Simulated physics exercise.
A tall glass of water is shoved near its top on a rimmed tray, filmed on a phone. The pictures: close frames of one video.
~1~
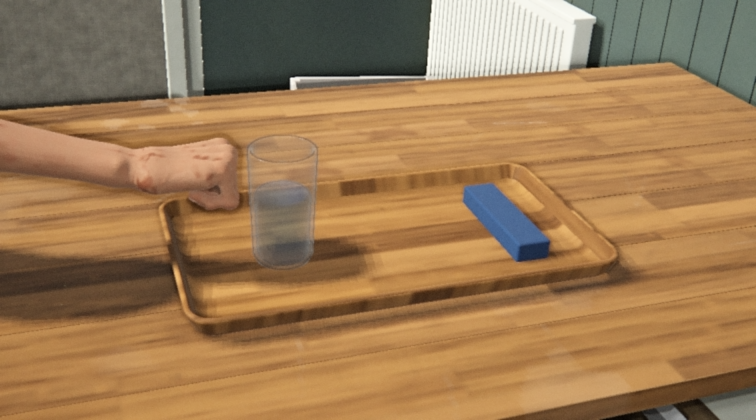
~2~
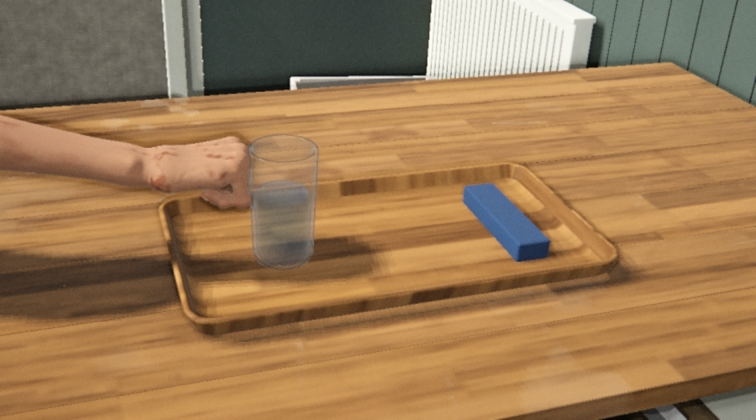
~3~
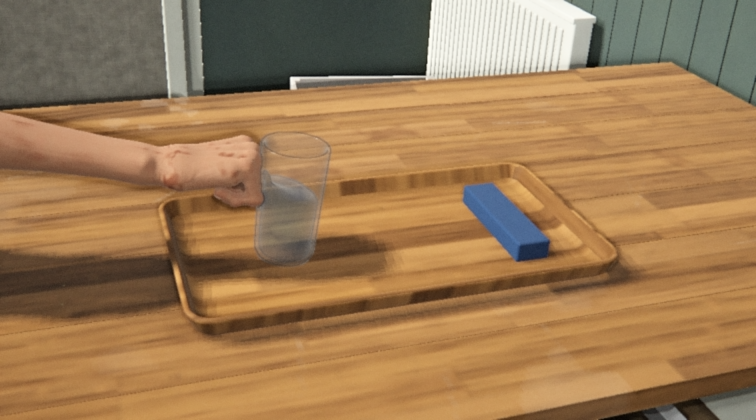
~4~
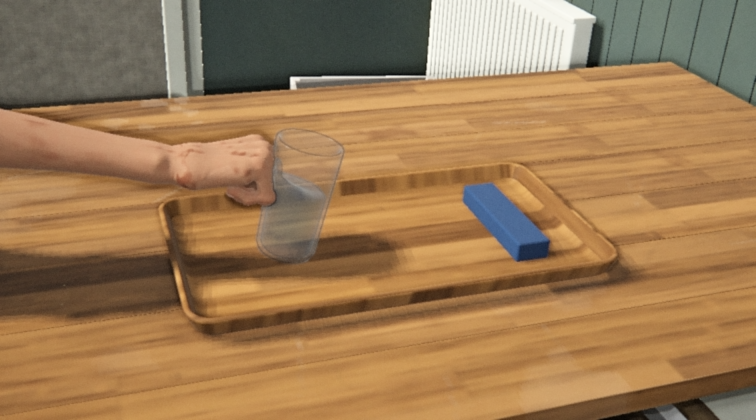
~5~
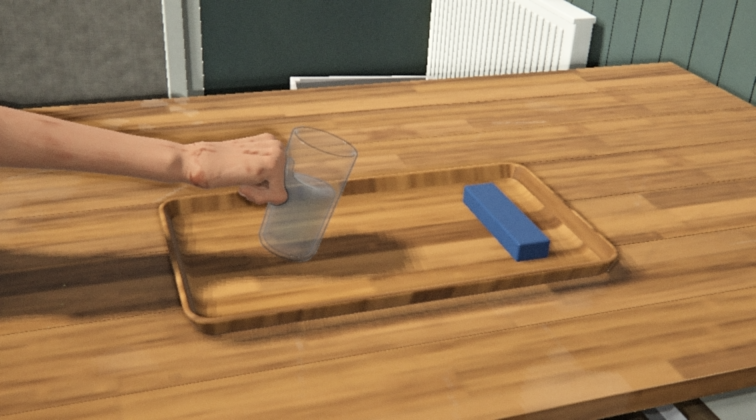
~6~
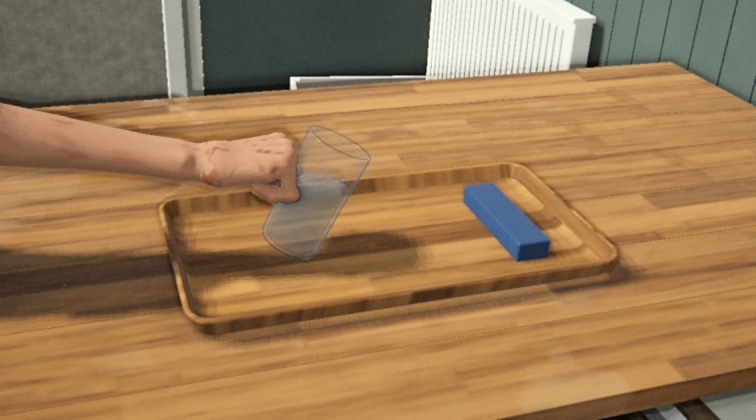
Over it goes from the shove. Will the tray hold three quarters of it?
The tray sheds less than a quarter of the liquid.
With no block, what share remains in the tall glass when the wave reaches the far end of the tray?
Around 55 percent.
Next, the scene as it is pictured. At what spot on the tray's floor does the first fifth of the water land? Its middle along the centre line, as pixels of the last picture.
I'd mark it somewhere roughly at pixel (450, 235).
A moment on, the tall glass lies on its side and 100 per cent is in the glass, 0 on the tray and 0 above or beyond its rim.
Next, the tall glass lies on its side and 71 per cent is in the glass, 26 on the tray and 2 above or beyond its rim.
Then the tall glass lies on its side and 39 per cent is in the glass, 44 on the tray and 18 above or beyond its rim.
Later the tall glass lies on its side and 21 per cent is in the glass, 76 on the tray and 3 above or beyond its rim.
Finally, 97 per cent is held by tray and glass, 3 is off the tray.
